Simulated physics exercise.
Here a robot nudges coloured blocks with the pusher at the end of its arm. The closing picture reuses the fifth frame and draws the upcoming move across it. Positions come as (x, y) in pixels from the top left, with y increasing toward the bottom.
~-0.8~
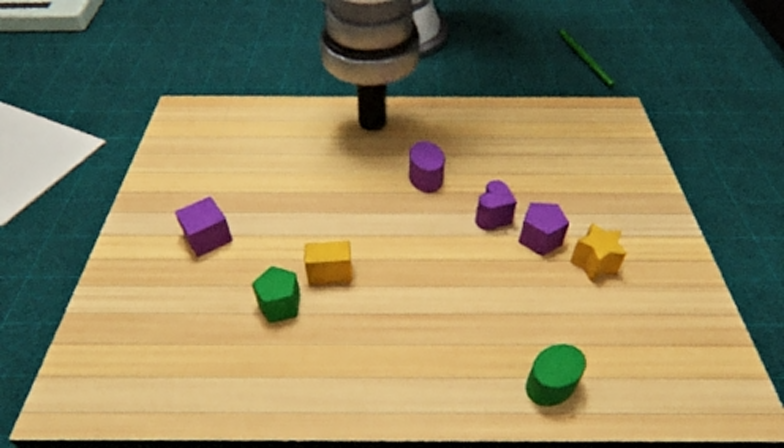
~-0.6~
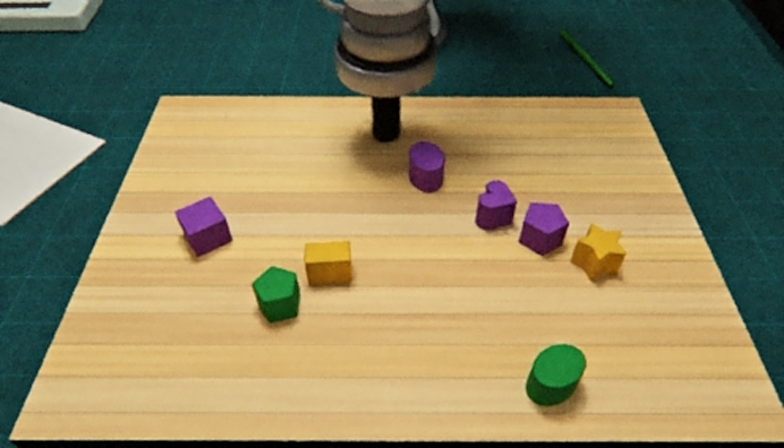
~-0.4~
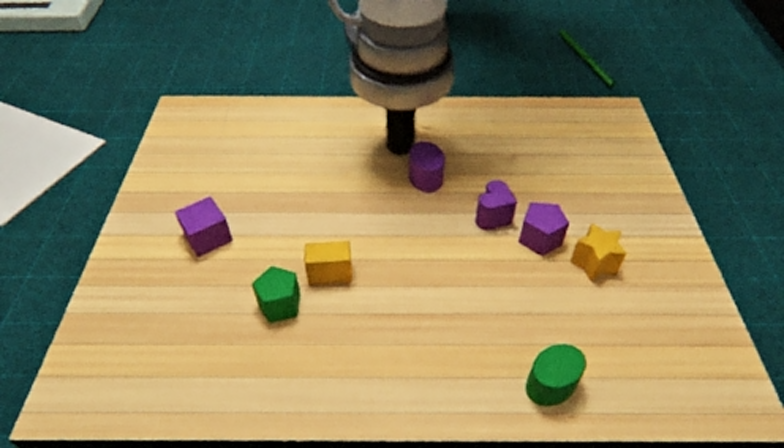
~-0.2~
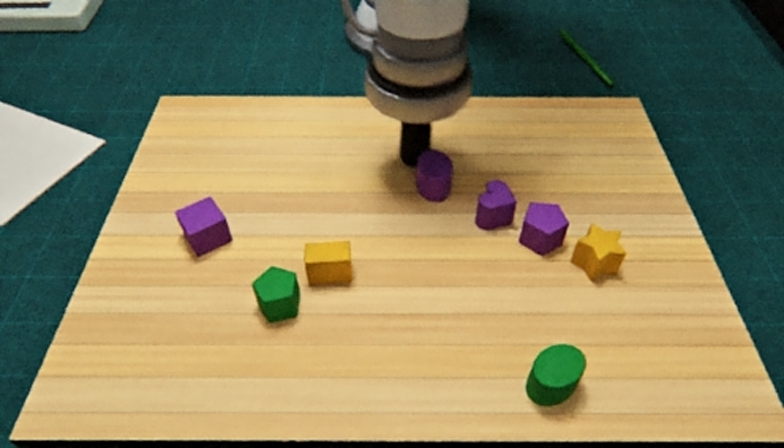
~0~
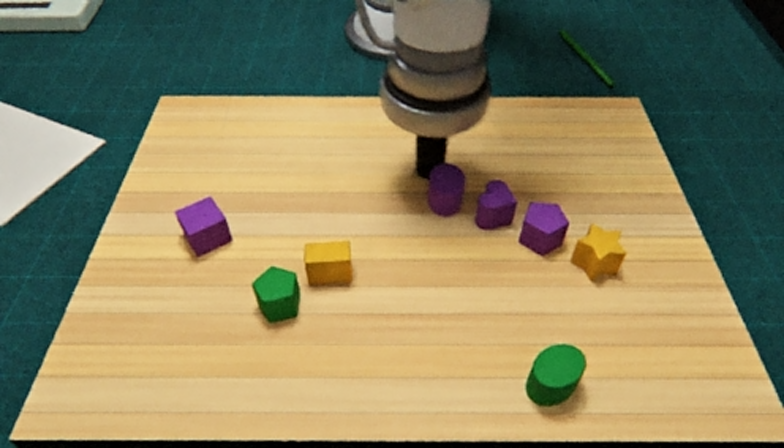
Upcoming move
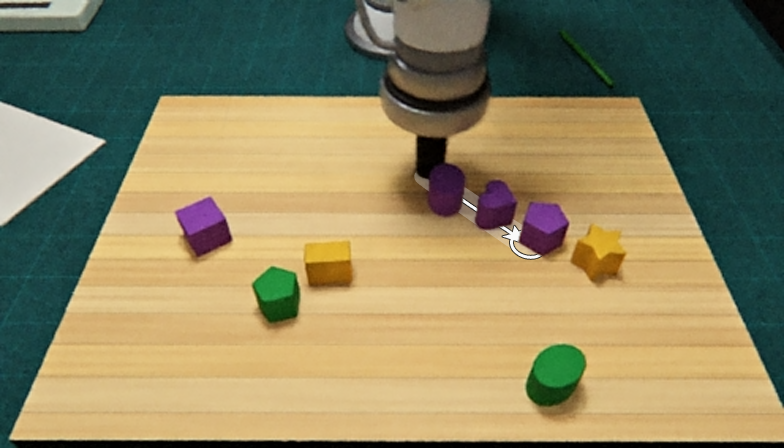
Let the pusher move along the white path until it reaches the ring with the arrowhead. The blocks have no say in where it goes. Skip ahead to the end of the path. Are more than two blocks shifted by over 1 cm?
That would be a yes.
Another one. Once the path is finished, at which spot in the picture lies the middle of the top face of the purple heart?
Expect it around (573, 234).
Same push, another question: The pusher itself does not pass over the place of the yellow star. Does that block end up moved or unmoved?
It is moved off its spot.
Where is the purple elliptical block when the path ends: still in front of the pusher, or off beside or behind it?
Fallen away.
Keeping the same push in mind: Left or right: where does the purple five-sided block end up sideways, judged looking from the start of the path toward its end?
It will end up to the left.
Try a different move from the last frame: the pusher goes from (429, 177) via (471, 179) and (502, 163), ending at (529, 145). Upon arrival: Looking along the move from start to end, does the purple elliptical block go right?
Yes, it checks out.
The line goes from (429, 177) directly to (528, 244).
The first path, step by step. One third of the way, pusher (461, 191); purple elliptical block (464, 202), turned 45° clockwise; purple heart (501, 196), turned 20° anticlockwise.
Two thirds of the way, pusher (495, 213); purple elliptical block (470, 215), turned 100° clockwise; purple heart (533, 212), turned 40° anticlockwise; purple five-sided block (567, 225).
At the end, pusher (530, 237); purple elliptical block (470, 215), turned 100° clockwise; purple heart (573, 234), turned 50° anticlockwise; purple five-sided block (611, 245); yellow star (652, 259).
